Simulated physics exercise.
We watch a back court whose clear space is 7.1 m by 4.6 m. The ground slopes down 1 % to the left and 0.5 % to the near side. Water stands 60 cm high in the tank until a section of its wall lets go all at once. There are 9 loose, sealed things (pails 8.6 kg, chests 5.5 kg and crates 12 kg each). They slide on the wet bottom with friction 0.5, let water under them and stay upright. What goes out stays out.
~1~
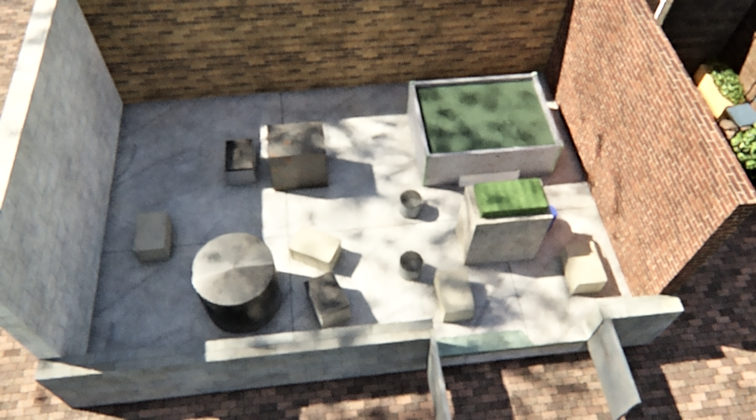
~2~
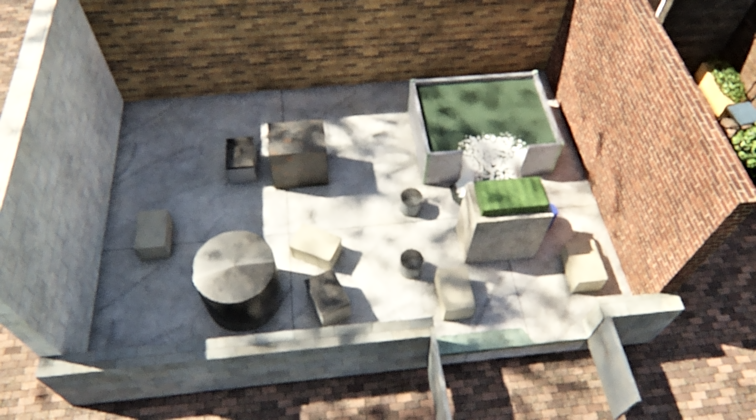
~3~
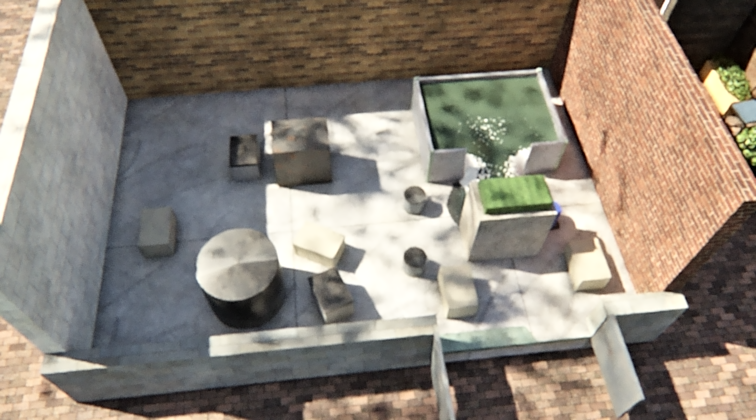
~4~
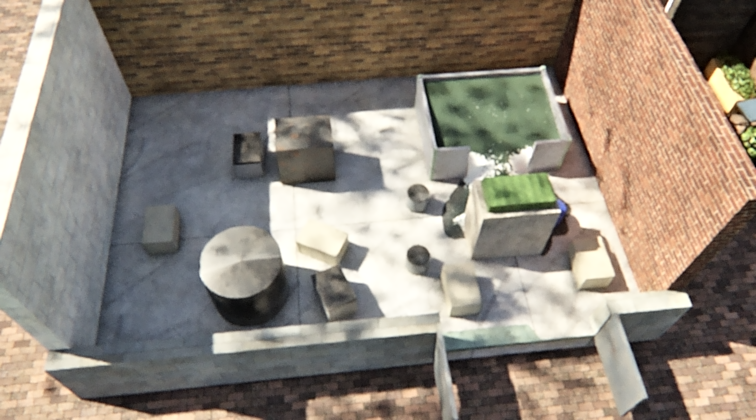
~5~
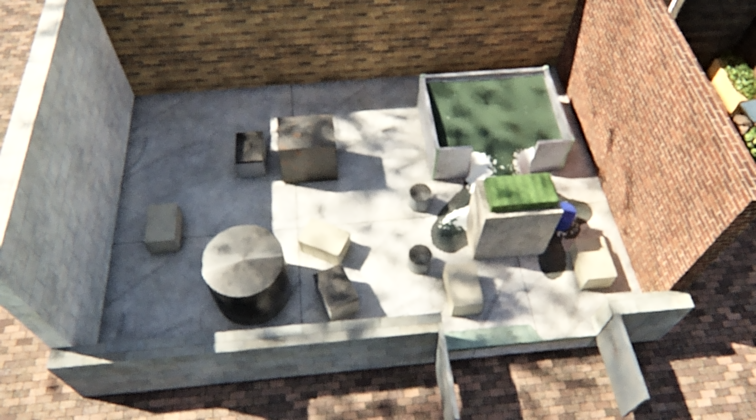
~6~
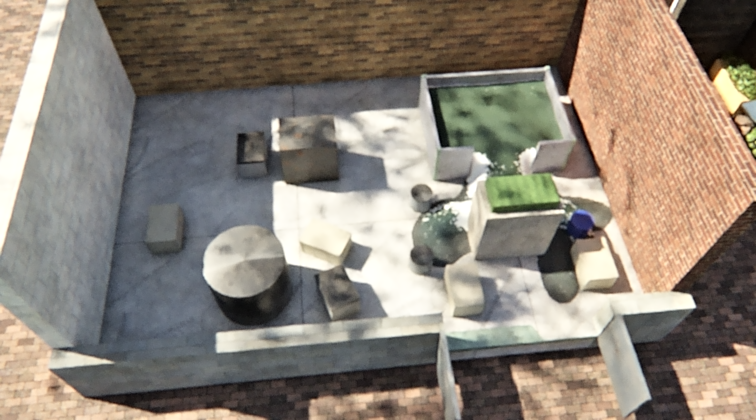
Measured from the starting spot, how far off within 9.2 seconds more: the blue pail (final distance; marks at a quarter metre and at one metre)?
Blue pail gets carried off.
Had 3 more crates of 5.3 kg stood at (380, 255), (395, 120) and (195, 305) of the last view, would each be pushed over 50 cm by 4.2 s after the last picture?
In that order: More, less, less.
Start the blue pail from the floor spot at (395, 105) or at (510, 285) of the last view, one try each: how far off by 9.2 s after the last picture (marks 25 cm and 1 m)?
In that order: It holds its place; it slides a little.
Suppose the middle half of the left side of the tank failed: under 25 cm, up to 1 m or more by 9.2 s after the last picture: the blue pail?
Then the blue pail barely shifts.
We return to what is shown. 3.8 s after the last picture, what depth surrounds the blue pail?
Roughly 4 cm.
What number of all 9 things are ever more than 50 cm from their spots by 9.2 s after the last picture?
That makes 7.
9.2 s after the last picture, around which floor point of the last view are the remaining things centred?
Near (279, 228).
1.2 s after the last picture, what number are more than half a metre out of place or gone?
2 of them.
Then, 1.2 s after the last picture the blue pail is near (633, 259), 1.2 m from its start, afloat; 0 of 9 are out; 3 afloat.
Then, 3.8 s after the last picture the blue pail is near (528, 313), 1.7 m from its start, aground; 0 of 9 are out; 2 afloat.
Then, 6.2 s after the last picture the blue pail is near (515, 318), 1.8 m from its start, aground; 0 of 9 are out; 4 afloat.
Then, 9.2 s after the last picture the blue pail is near (515, 318), 1.8 m from its start, aground; 0 of 9 are out; 6 afloat.
